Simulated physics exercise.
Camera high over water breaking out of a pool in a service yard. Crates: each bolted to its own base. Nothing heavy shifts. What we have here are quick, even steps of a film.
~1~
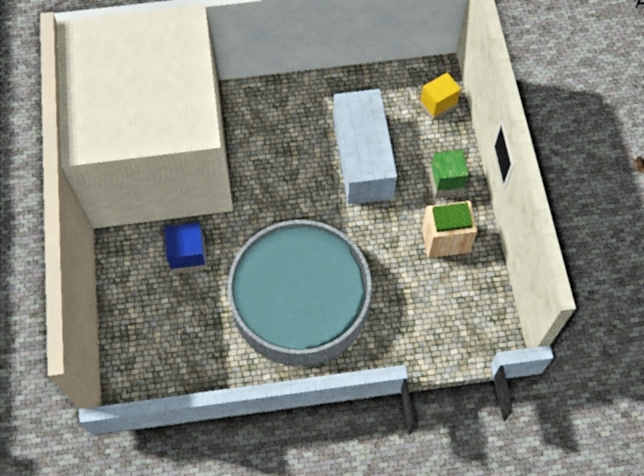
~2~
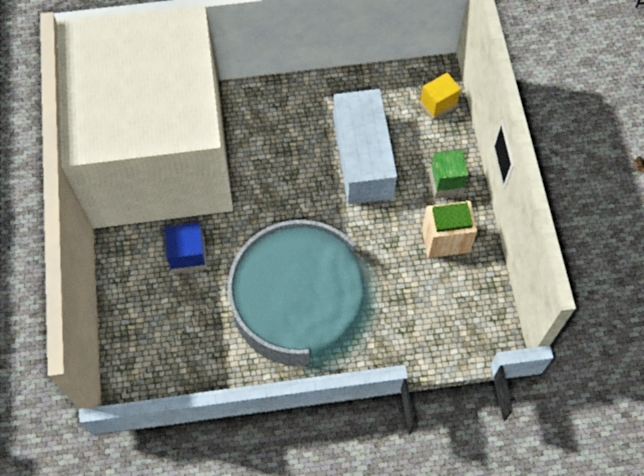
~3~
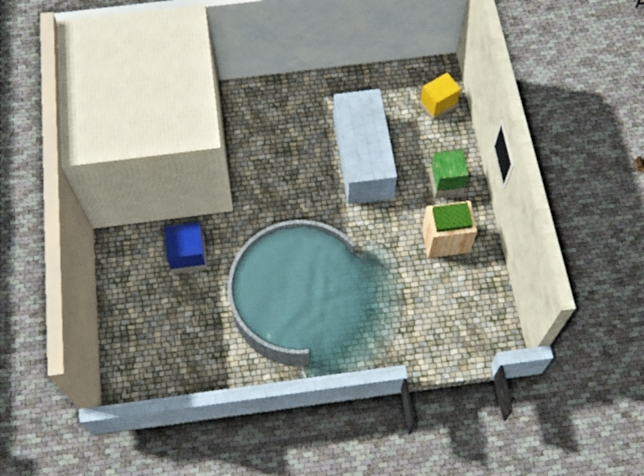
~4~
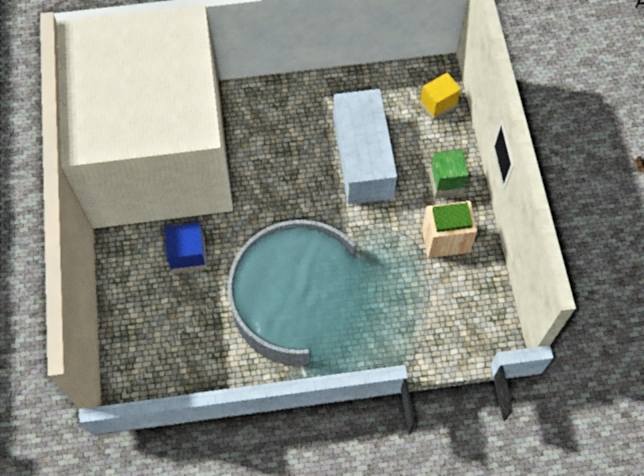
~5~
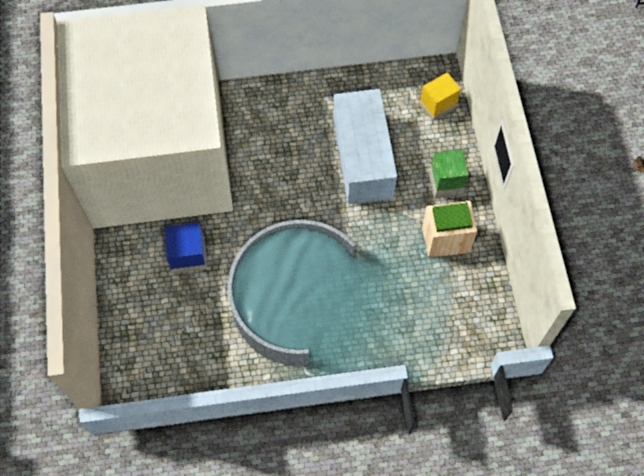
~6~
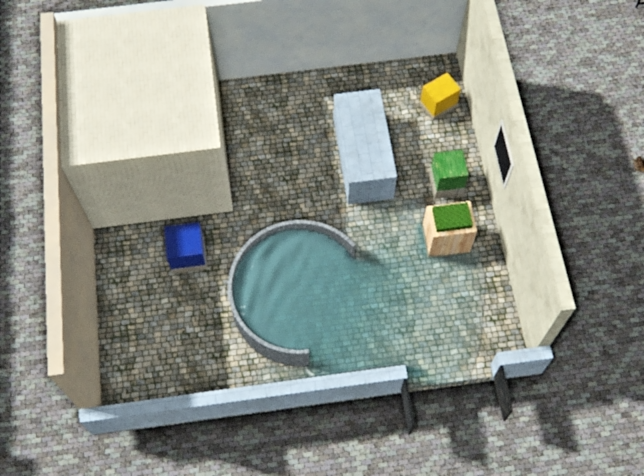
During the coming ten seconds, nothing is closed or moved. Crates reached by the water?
Blue crate not reached, yellow crate reached, green crate not reached.
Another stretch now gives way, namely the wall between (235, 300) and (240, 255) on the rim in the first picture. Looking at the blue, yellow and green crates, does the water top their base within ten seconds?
The blue one gets wet, the yellow one is spared, the green one is spared.
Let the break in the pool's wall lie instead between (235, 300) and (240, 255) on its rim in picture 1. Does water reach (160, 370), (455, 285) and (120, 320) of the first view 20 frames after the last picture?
Place one: Reached by the flood. Place two: Spared by the leak. Place three: Reached by the flood.
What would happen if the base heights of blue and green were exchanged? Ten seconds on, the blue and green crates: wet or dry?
Well, the blue crate stays unflooded and the green crate gets reached.
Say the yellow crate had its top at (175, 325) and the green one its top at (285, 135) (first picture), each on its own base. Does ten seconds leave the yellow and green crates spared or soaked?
Yellow: Not reached; green: Not reached.
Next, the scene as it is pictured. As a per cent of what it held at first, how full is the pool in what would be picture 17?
It works out to roughly 32 %.
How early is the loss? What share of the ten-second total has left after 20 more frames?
Estimate: Some 50 %.
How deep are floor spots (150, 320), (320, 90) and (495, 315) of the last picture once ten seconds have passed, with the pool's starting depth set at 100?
Roughly 6 per cent, 4 per cent and 8 per cent.
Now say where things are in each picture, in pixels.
In the first frame, still water in the round pool at (300, 286).
In the second frame, water pours out at (362, 319) and has run to (309, 373).
In the third frame, water pours out at (362, 320) and has run to a hidden place.
In the fourth frame, water pours out at (362, 320) and has run to (392, 234).
In the fifth frame, water pours out at (362, 321) and has run to (417, 225).
In the sixth frame, water pours out at (362, 321) and has run to (413, 204).
A moment on, water covers 35 % of the floor; the blue crate not reached, the yellow crate not reached, the green crate water round its plinth.
Next, water covers 45 % of the floor; the blue crate not reached, the yellow crate water round its plinth, the green crate water round its plinth.
Then, water covers 55 % of the floor; the blue crate not reached, the yellow crate water round its plinth, the green crate water round its plinth.
Later, water covers 85 % of the floor; the blue crate water round its plinth, the yellow crate water round its plinth, the green crate water round its plinth.
In the end, water covers 100 % of the floor; the blue crate stayed above the water, the yellow crate was topped, the green crate stayed above the water.
